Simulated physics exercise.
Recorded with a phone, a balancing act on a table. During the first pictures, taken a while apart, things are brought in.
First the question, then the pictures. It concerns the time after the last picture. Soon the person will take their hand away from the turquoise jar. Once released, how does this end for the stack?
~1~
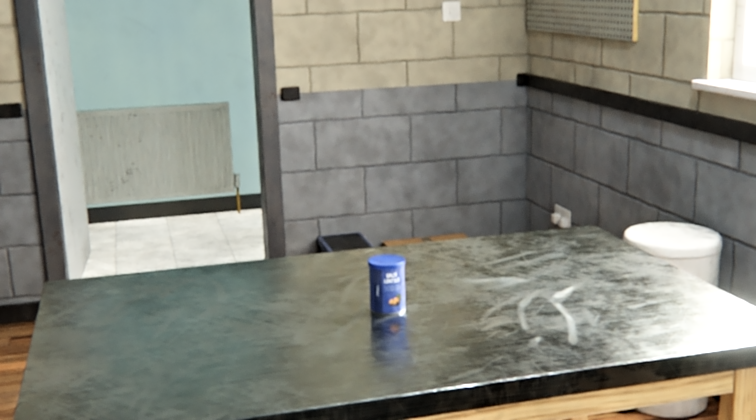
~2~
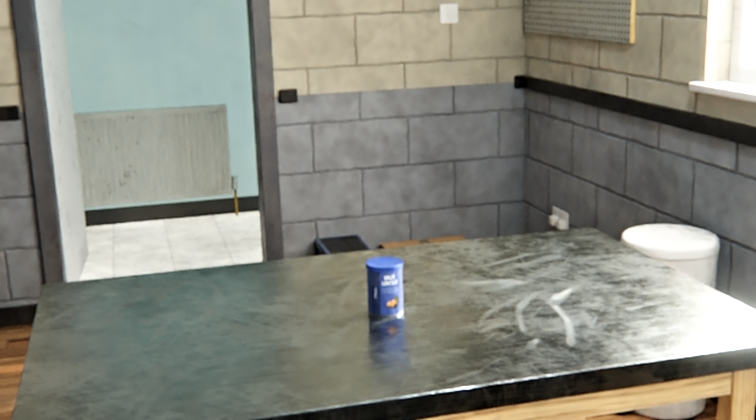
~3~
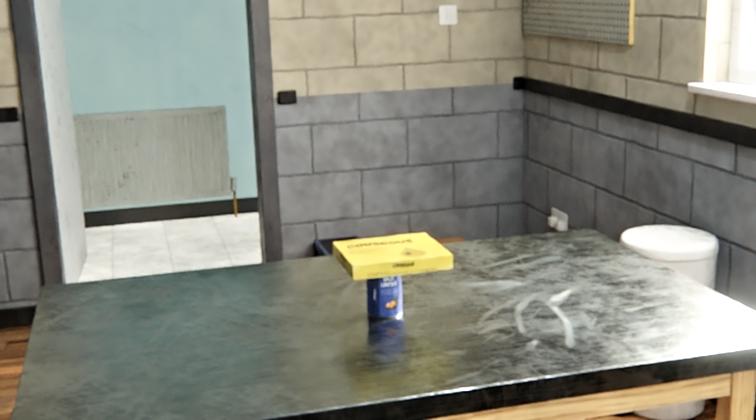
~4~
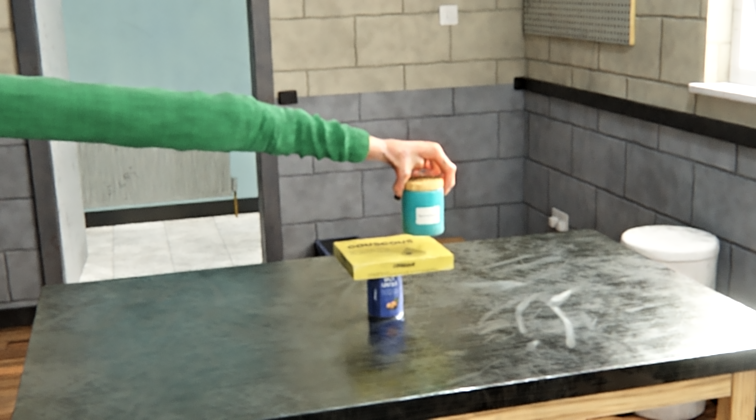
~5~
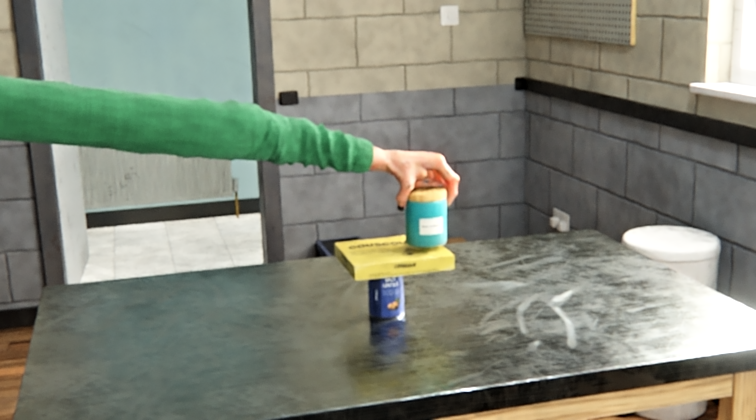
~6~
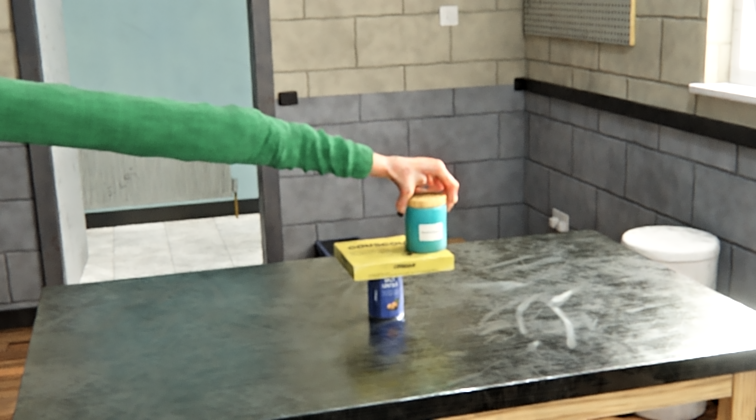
In the end it goes wrong, really.
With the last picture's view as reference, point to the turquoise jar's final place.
I'd say around (481, 293) in the last view.
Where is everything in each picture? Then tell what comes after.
In the first frame, the last thing is not in view yet.
In the second frame, the last thing is not in view yet.
In the third frame, the last thing is not in view yet; yellow packet (391, 255).
The fourth frame shows coming down; turquoise jar (422, 206); yellow packet (392, 255).
The fifth frame shows coming down; turquoise jar (426, 216); yellow packet (393, 256).
The sixth frame shows set down, still held; turquoise jar (425, 222); yellow packet (392, 256).
Then, 0.40 s past the last view, turquoise jar now fallen; yellow packet rocked 68° from its first pose.
Then, 0.50 s past the last view, yellow packet on its side.
Then, 0.80 s past the last view, yellow packet now fallen.
Finally, fallen, yellow packet and turquoise jar; blue tin still in place. Final places as the last picture's camera would see them, turquoise jar near (481, 293). The stack gives way.
